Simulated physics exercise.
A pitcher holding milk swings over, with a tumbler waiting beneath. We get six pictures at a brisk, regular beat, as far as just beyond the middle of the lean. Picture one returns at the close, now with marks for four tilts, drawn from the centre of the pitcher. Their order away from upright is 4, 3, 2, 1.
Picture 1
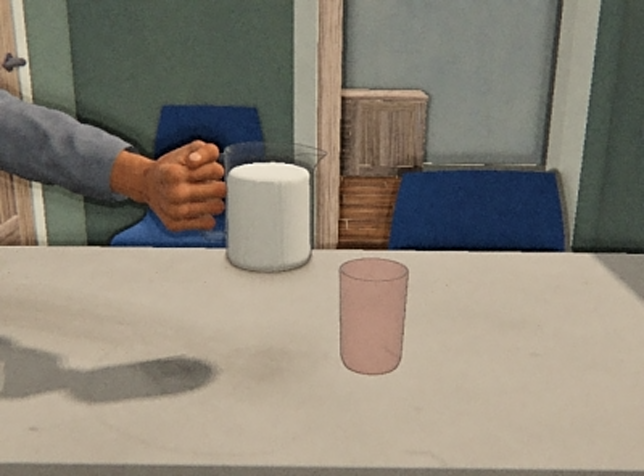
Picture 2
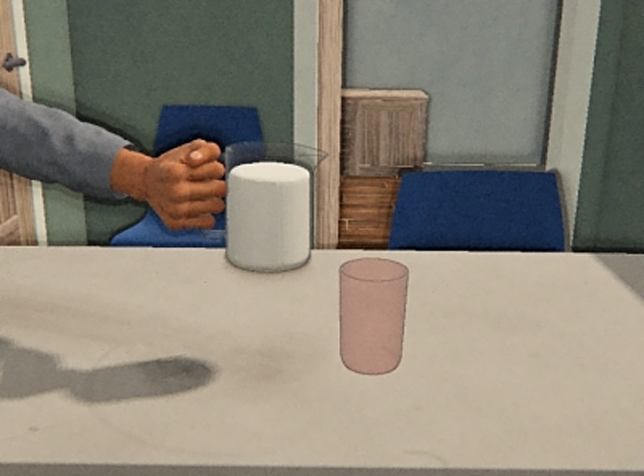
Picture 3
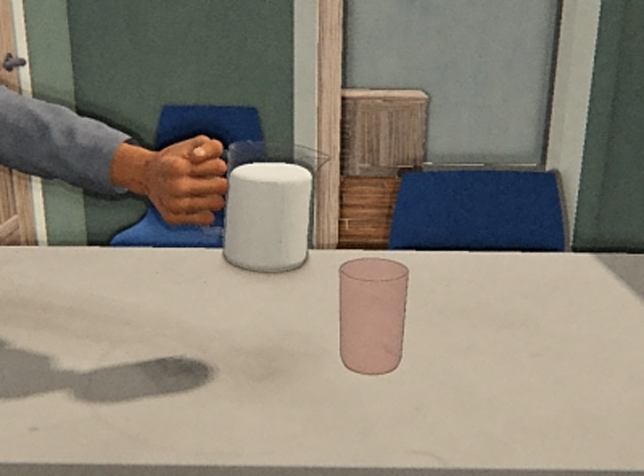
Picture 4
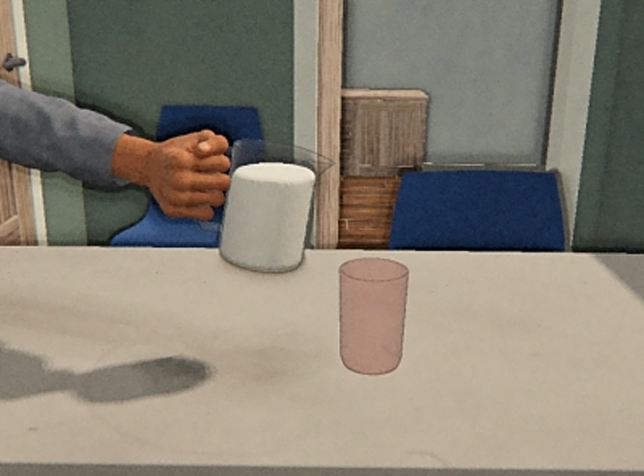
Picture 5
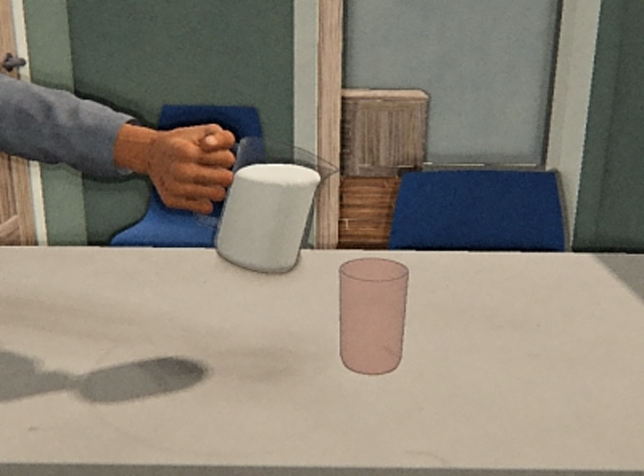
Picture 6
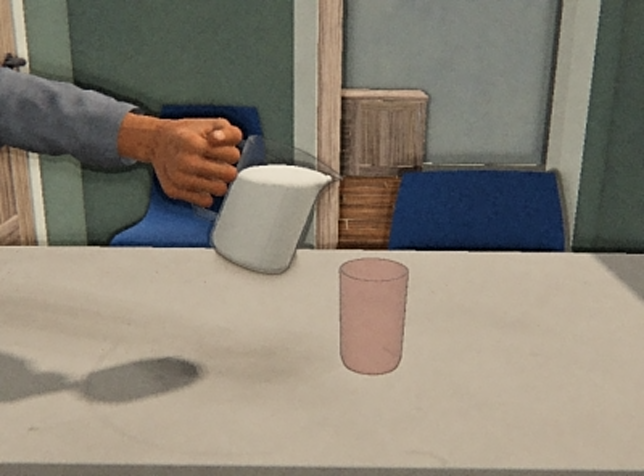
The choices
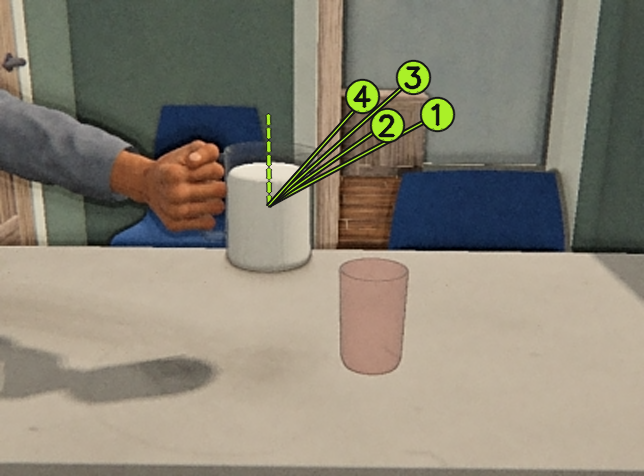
At first, a hand at the left holds a clear pitcher of milk upright above a pale table, near an empty pinkish tumbler. The hand then gradually tilts the pitcher to the right, and the milk shifts toward the lip, reaching it while the tumbler stays still and empty.
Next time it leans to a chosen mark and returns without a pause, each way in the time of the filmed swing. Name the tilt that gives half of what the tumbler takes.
1.
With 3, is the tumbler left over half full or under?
Under half.
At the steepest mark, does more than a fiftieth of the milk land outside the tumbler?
No.
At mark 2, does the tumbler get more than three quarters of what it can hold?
No.
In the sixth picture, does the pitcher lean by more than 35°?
No.
On the marked copy, 1 at (422, 122); 2 at (372, 133); 3 at (400, 89); 4 at (352, 111).
Choosing 1, the tumbler ends with about 47 % of what it can hold.
Choosing 2, the tumbler ends with about 34 % of what it can hold.
Choosing 3, the tumbler ends with about 24 % of what it can hold.
Choosing 4, the tumbler ends with about 15 % of what it can hold.
